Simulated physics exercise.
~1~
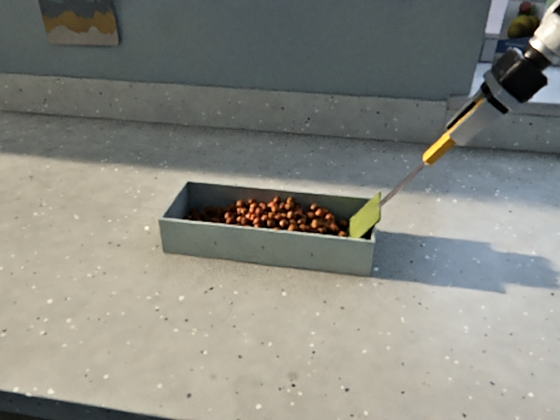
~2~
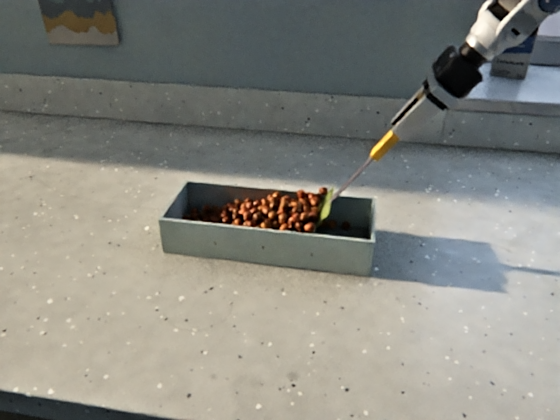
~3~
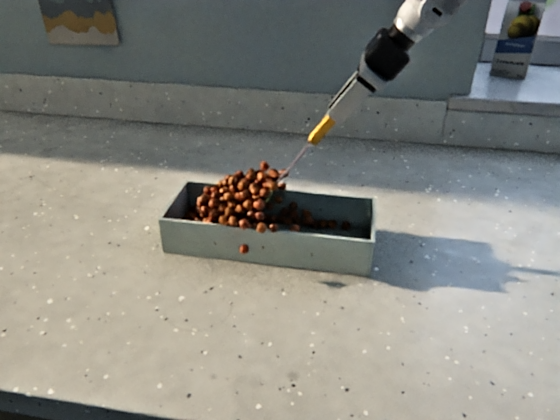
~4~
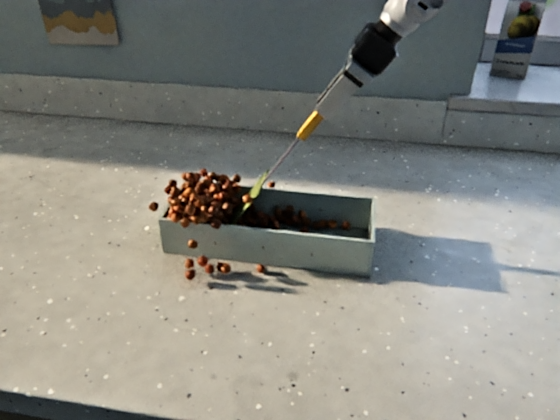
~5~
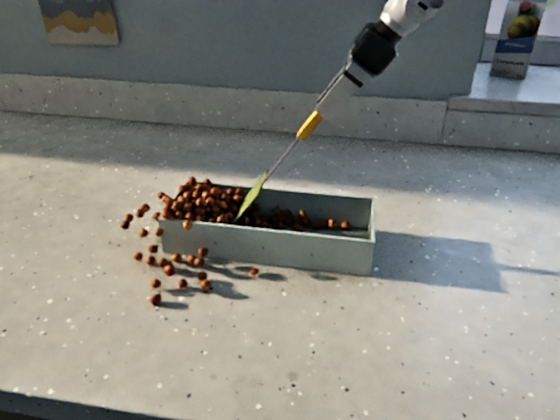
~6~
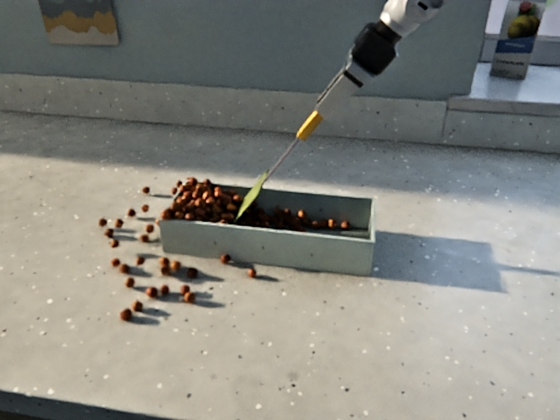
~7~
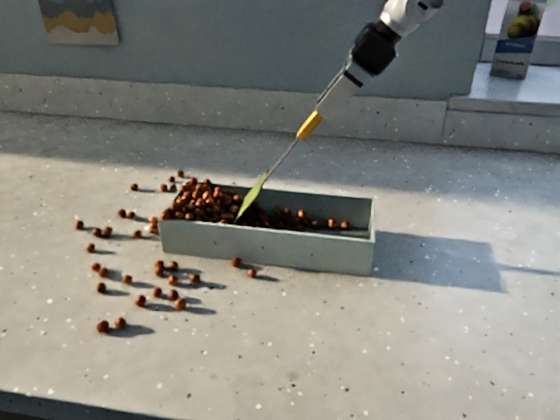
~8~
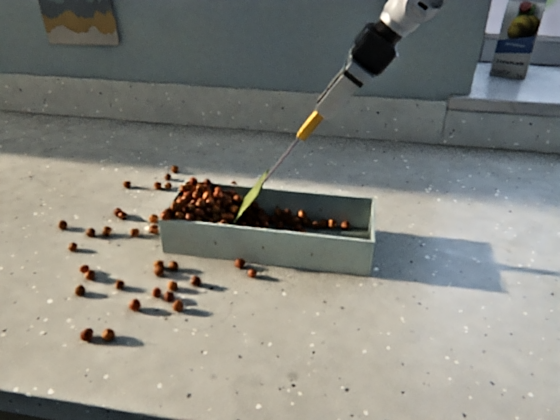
Robot-held spatula sweeping hazelnuts leftward along a grey tray, heaping them at the left end and scattering some across the table.
